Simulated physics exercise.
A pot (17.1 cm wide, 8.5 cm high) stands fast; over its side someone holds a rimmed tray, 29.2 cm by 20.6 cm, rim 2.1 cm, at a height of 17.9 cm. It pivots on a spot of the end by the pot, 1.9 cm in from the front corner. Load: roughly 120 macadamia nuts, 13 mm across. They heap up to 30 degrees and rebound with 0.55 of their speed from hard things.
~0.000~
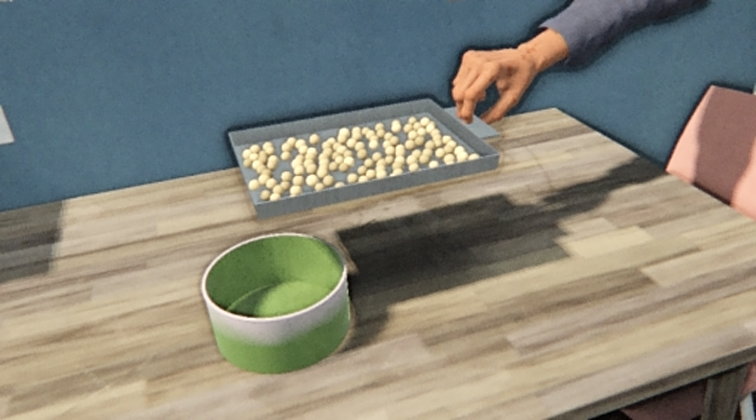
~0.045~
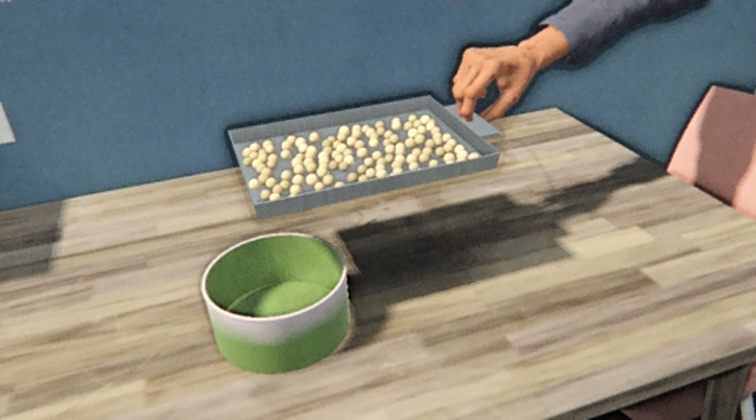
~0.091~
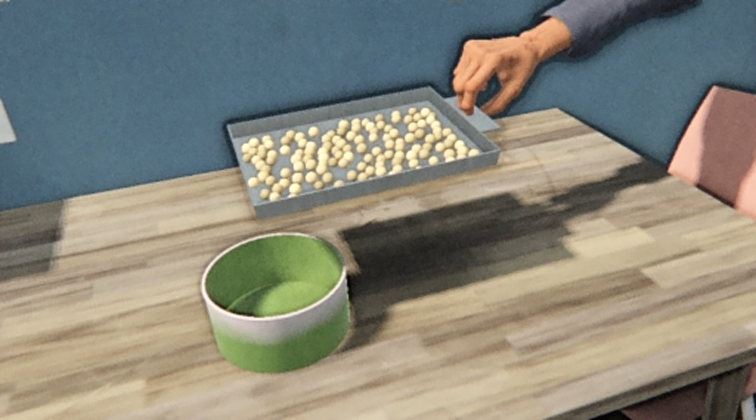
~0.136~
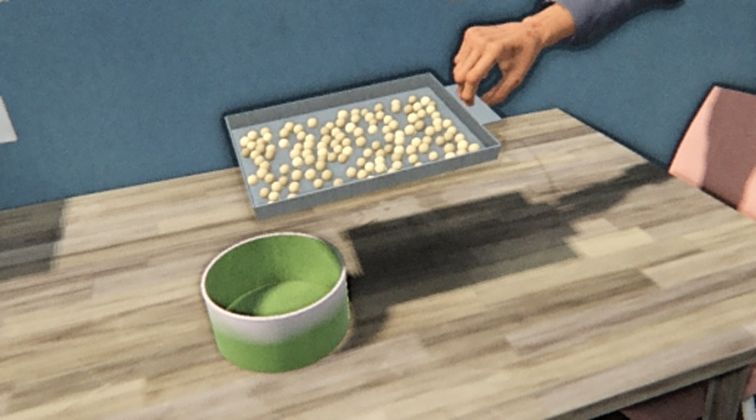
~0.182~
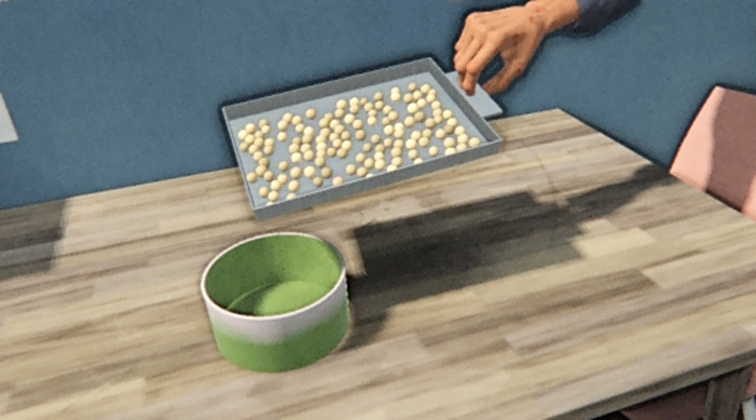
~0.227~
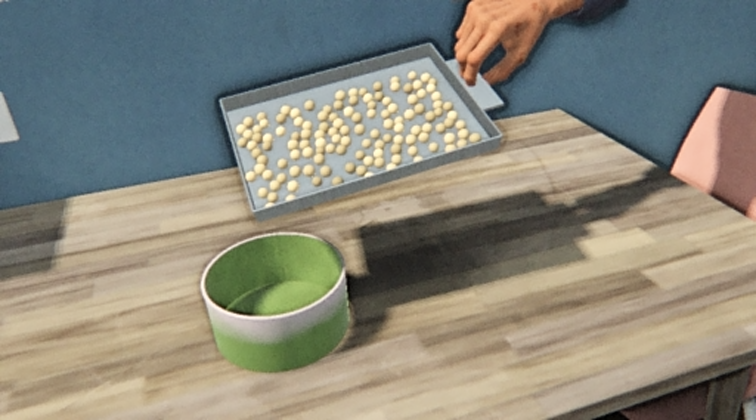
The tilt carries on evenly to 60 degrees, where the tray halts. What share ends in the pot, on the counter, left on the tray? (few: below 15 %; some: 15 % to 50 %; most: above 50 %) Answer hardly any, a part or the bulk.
Pot hardly any, counter hardly any, tray the bulk.
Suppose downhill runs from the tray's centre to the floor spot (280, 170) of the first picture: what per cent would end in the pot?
About 0 per cent.
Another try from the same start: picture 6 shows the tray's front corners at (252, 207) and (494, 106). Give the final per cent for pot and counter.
Pot 5, counter 5.
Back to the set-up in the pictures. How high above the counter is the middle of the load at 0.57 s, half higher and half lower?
About 24 cm.
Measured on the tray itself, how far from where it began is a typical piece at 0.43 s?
About 4 cm.
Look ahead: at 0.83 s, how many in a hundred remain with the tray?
Some 100 per cent of the load.
Then, at 0.43 s, tilt 39 degrees; the tray holds 100 %, the pot 0 %.
Then, at 0.57 s, tilt 54 degrees; the tray holds 100 %, the pot 0 %.
Then, at 0.83 s, tilt 60 degrees; the tray holds 100 %, the pot 0 %.
At rest (1.8 s), pot 0 %, counter 0 %, tray 100 %.
